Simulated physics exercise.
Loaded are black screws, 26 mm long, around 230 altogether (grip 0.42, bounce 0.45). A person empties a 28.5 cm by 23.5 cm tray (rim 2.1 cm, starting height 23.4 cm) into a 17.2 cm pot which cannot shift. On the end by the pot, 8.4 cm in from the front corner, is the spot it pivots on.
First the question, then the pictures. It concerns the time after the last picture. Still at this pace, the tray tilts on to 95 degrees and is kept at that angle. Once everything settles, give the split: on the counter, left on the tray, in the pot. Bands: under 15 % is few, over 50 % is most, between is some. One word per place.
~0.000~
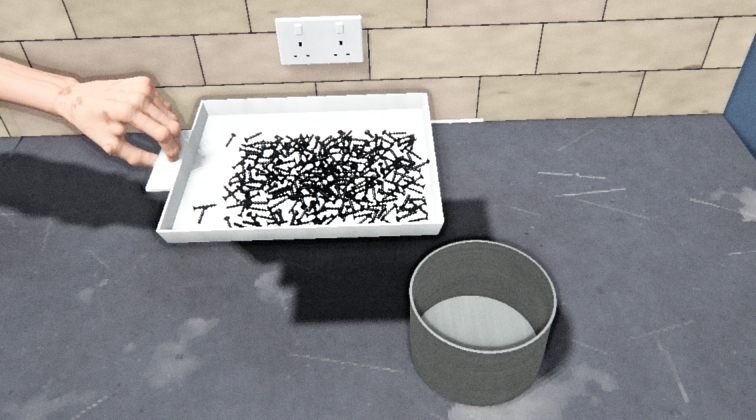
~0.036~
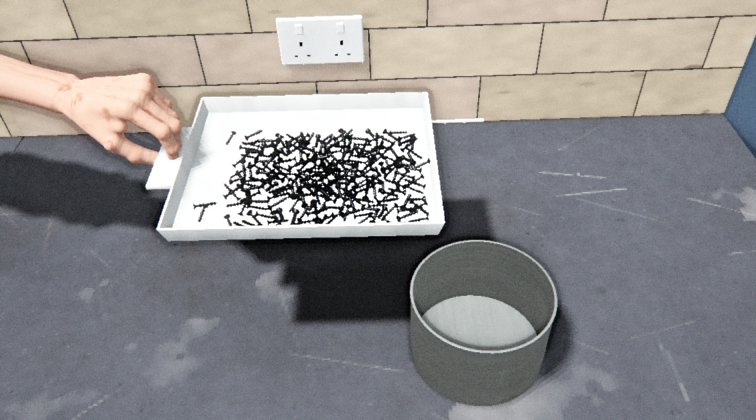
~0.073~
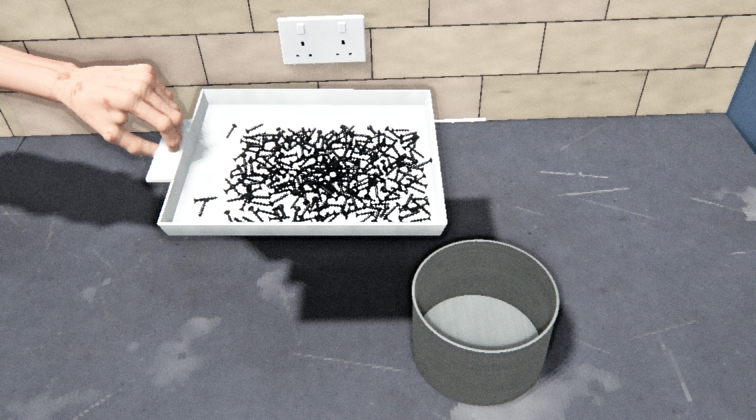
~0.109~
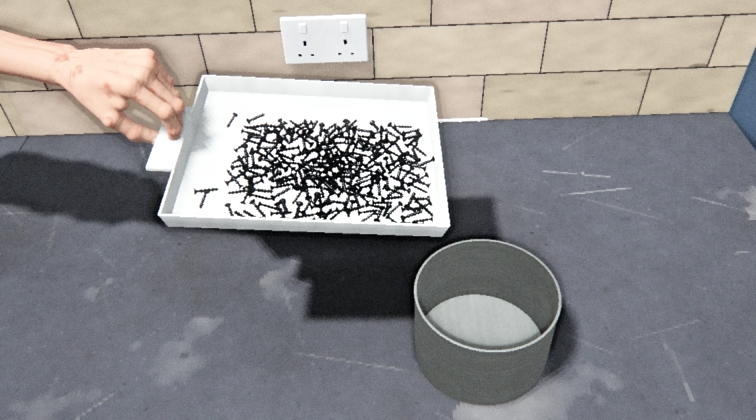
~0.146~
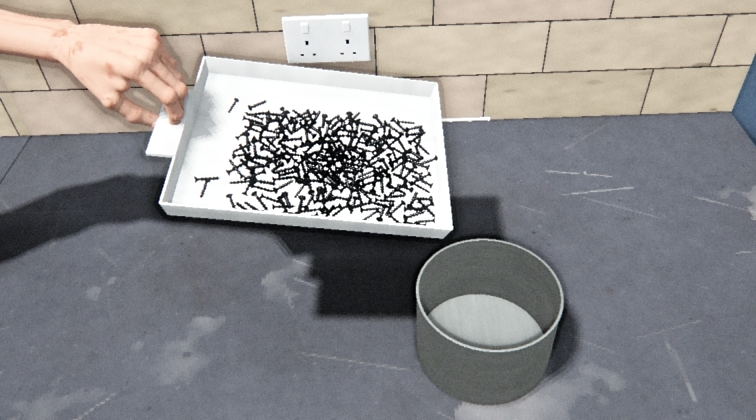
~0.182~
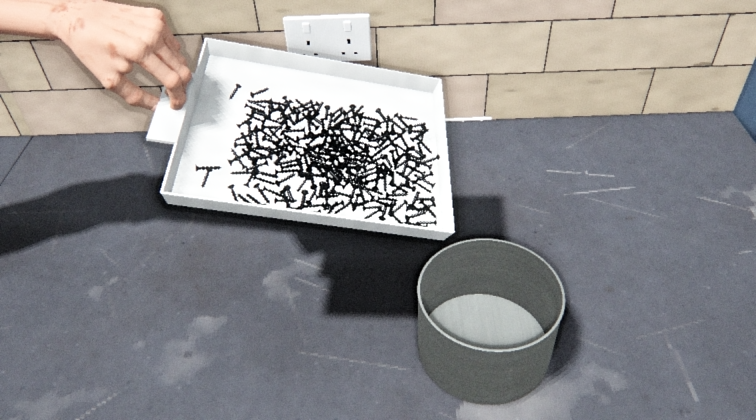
Counter: Few, tray: Few, pot: Most.
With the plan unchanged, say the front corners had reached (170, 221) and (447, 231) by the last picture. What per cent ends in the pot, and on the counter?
That works out as pot 30 and counter 70.
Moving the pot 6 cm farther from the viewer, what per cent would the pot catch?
With that change it comes to something like 50 in a hundred.
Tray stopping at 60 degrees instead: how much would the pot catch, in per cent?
Share in the pot: Around 70 %.
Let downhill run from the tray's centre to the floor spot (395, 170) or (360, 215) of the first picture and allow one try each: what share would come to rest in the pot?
Roughly 60 per cent on the first try and 60 per cent on the second.
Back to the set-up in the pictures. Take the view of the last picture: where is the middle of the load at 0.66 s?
Load centre est.: (452, 228) px.
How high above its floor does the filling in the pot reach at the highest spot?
My guess is around 3.0 centimetres.
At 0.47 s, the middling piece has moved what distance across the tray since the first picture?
By then it sits near 5 cm from where it began.
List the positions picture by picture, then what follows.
The first frame shows tray tilt 0 degrees, front corners at (163, 228) and (438, 219); middle of the pieces at (328, 172); pot at (482, 292).
The second frame shows tray tilt 1 degrees, front corners at (163, 226) and (439, 220); middle of the pieces at (328, 171).
The third frame shows tray tilt 3 degrees, front corners at (164, 220) and (441, 221), lowest corner right front; middle of the pieces at (330, 168).
The fourth frame shows tray tilt 7 degrees, front corners at (165, 212) and (444, 223), lowest corner right front; middle of the pieces at (333, 163).
The fifth frame shows tray tilt 12 degrees, front corners at (166, 200) and (447, 225), lowest corner right front; middle of the pieces at (336, 157).
The sixth frame shows tray tilt 17 degrees, front corners at (167, 189) and (449, 228), lowest corner right front; middle of the pieces at (339, 151); pot at (490, 290). Its pace works out near 135 degrees a second.
Then, at 0.47 s, tilt 56 degrees; the tray holds 100 %, the pot 0 %.
After 0.66 s, tilt 81 degrees; the tray holds 70 %, the pot 5 %.
After 0.97 s, tilt 95 degrees; the tray holds 0 %, the pot 95 %.
At rest (1.5 s), counter 0 %, tray 0 %, pot 95 %.
